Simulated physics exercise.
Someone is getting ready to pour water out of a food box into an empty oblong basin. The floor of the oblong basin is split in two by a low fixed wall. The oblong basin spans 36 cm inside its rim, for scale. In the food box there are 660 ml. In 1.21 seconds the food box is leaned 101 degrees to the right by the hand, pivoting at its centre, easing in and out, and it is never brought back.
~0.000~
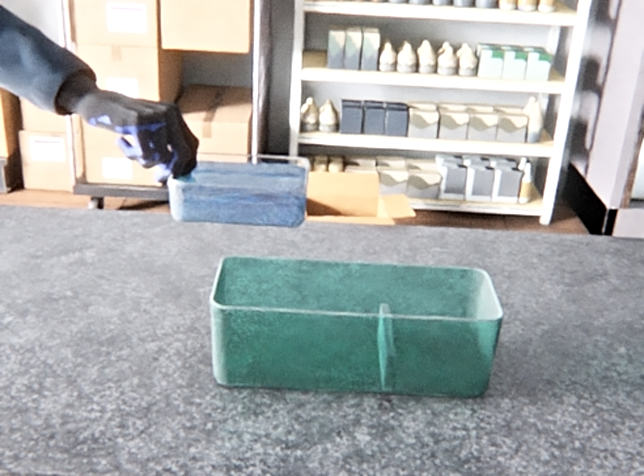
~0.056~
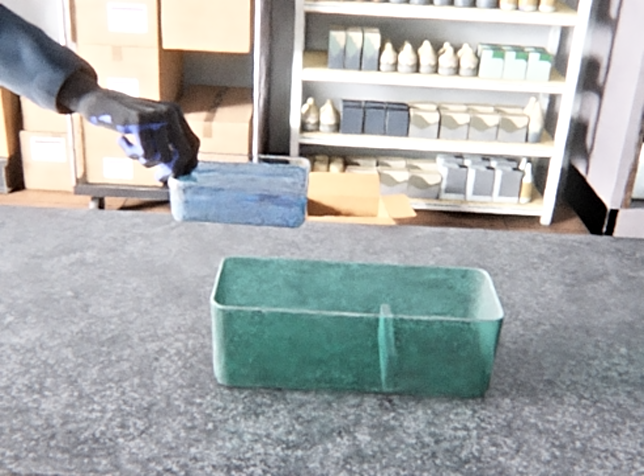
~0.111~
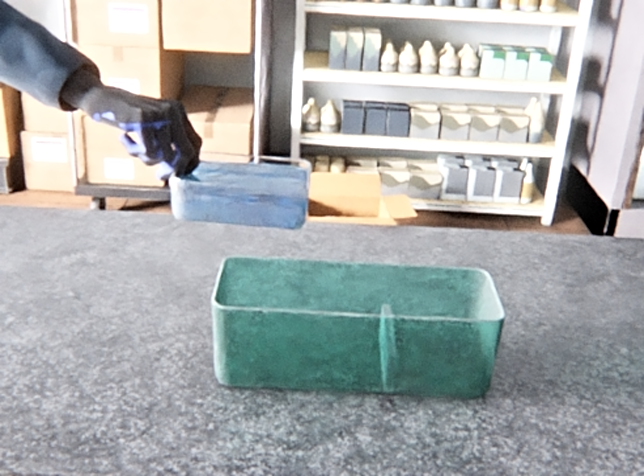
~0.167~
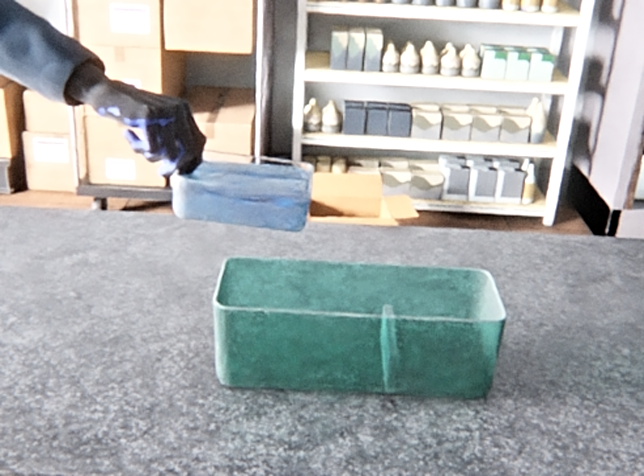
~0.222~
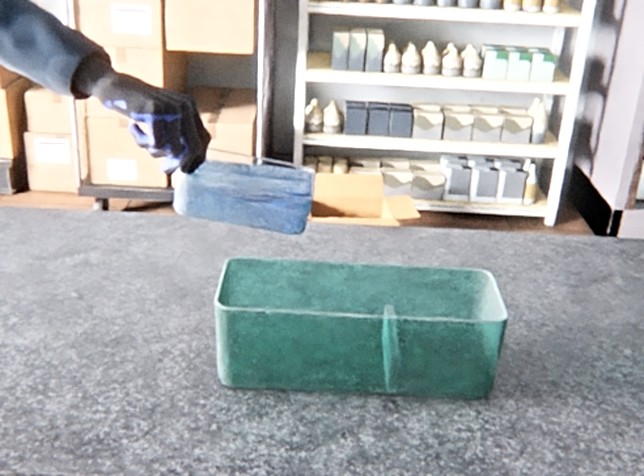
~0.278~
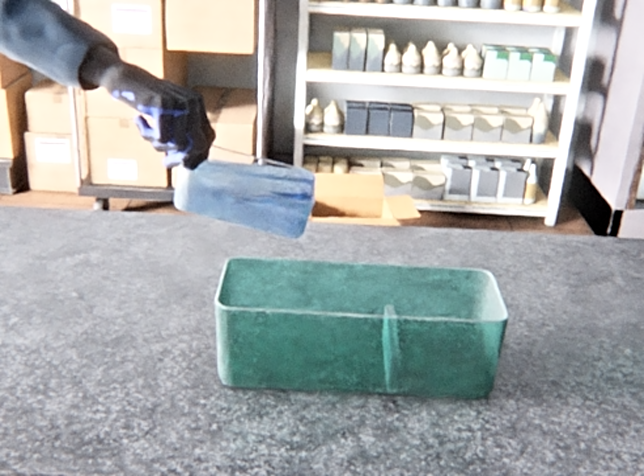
In a storeroom, a dark-gloved hand slowly tilting a bluish food box to the right above an empty green oblong basin.
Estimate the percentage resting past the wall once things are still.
I would say roughly 3 percent.
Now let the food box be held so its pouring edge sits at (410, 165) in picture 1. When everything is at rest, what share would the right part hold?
Then I'd expect something near 75 per cent.
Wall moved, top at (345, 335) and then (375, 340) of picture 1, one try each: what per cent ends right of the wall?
60 per cent first, 15 per cent second.
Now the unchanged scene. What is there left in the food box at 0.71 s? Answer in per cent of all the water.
22 %.
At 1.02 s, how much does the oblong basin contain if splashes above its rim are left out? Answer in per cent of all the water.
84 per cent or thereabouts.
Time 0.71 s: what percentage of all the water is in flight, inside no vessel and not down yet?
Close to 42 per cent, I'd say.
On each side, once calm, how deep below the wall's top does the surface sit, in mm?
Looks like roughly 32 mm on the left and roughly 52 mm on the right.
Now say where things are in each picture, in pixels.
Tilt 0°; pouring edge (307, 175); surface from (179, 171) to (306, 178); the oblong basin's rim runs from (217, 280) to (495, 295); the wall's top is at (388, 329), in the first picture.
Tilt 1°; pouring edge (308, 175); surface from (180, 171) to (306, 179), in the second picture.
Tilt 2°; pouring edge (309, 177); surface from (182, 171) to (308, 179), in the third picture.
Tilt 5°; pouring edge (311, 181); surface from (183, 171) to (310, 181), in the fourth picture.
Tilt 8°; pouring edge (313, 185); surface from (185, 171) to (312, 182), in the fifth picture.
Tilt 13°; pouring edge (314, 190); surface from (186, 170) to (314, 183); 1 per cent is over the edge, in the sixth picture.
After 0.71 s the tilt is 64° and 23 per cent is still to pour, 34 is left of the wall and 0 right of it.
After 1.02 s the tilt is 95° and 5 per cent is still to pour, 80 is left of the wall and 3 right of it.
After 1.35 s the tilt is 101° and 0 per cent is still to pour, 89 is left of the wall and 3 right of it.
After 1.71 s the tilt is 101° and 0 per cent is still to pour, 89 is left of the wall and 3 right of it.
In the end 89 per cent lies left of the wall, 3 right of it and 7 outside.
